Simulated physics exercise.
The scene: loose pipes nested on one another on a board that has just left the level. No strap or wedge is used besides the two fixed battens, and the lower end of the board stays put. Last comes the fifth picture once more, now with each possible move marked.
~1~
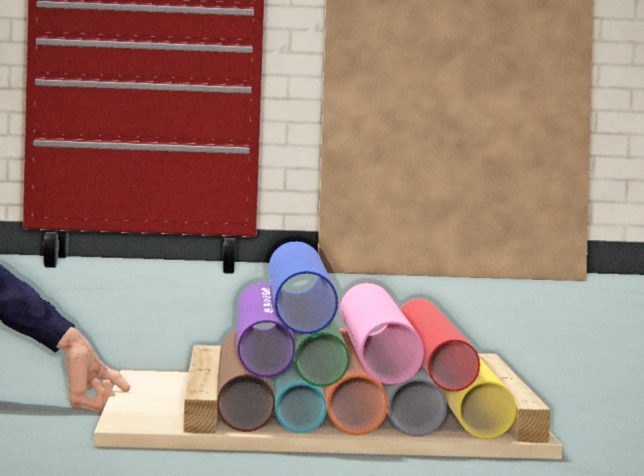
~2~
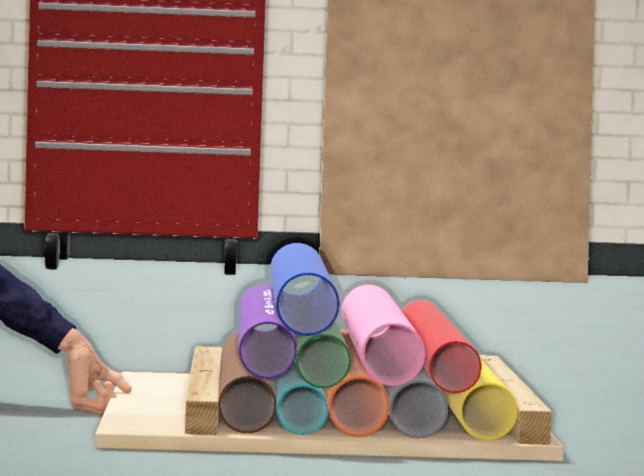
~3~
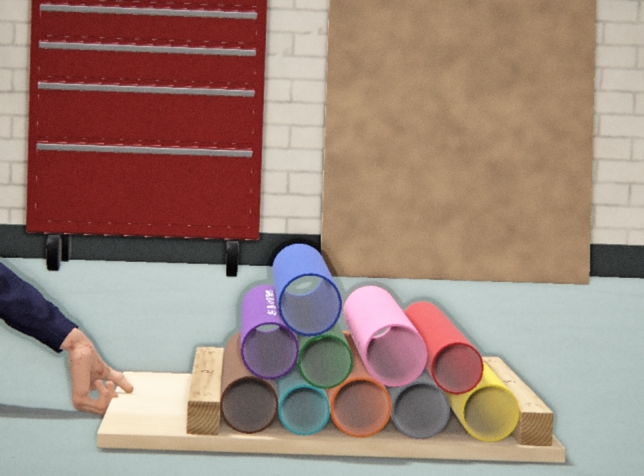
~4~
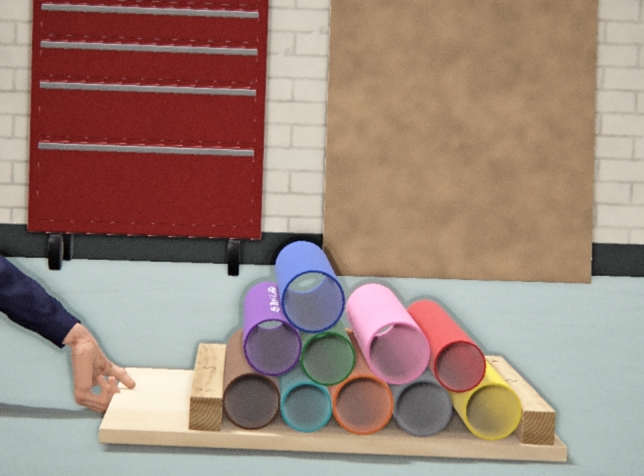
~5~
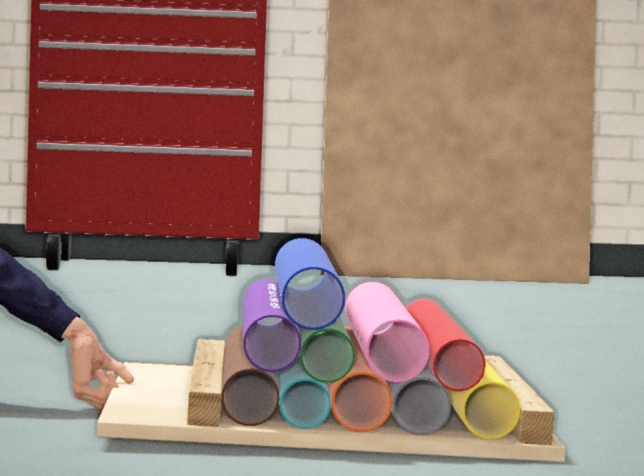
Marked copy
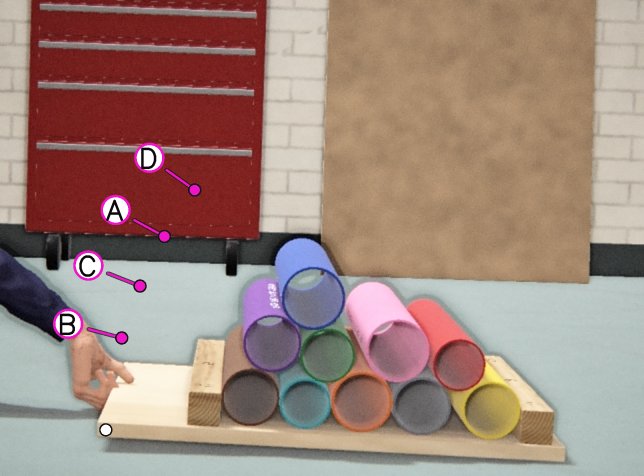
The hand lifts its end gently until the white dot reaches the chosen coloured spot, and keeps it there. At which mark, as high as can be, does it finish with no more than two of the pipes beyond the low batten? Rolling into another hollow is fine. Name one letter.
The answer is mark C.
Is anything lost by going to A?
Yes.
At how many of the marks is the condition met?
The number is two.
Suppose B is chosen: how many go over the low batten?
At B the number is none.
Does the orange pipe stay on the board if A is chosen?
Yes.
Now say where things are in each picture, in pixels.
In the first picture, purple pipe (266, 348); pink pipe (392, 352); red pipe (454, 365).
In the second picture, red pipe (456, 367); blue pipe (308, 304).
In the third picture, board (325, 398); brown pipe (249, 405); purple pipe (270, 351); yellow pipe (490, 413).
In the fourth picture, board (326, 395); brown pipe (252, 401); turquoise pipe (307, 407).
In the fifth picture, board (325, 393); brown pipe (251, 397); turquoise pipe (305, 403).
On the marked copy, A at (164, 236); B at (122, 338); C at (140, 286); D at (195, 190); the white dot at (106, 430).
Taking C. A third of the way, board at 14°.
Two thirds of the way, board at 20°.
When it is over, board at 20°, none over the low batten.
As for the rest, A five over the low batten; B none over the low batten; D five over the low batten.
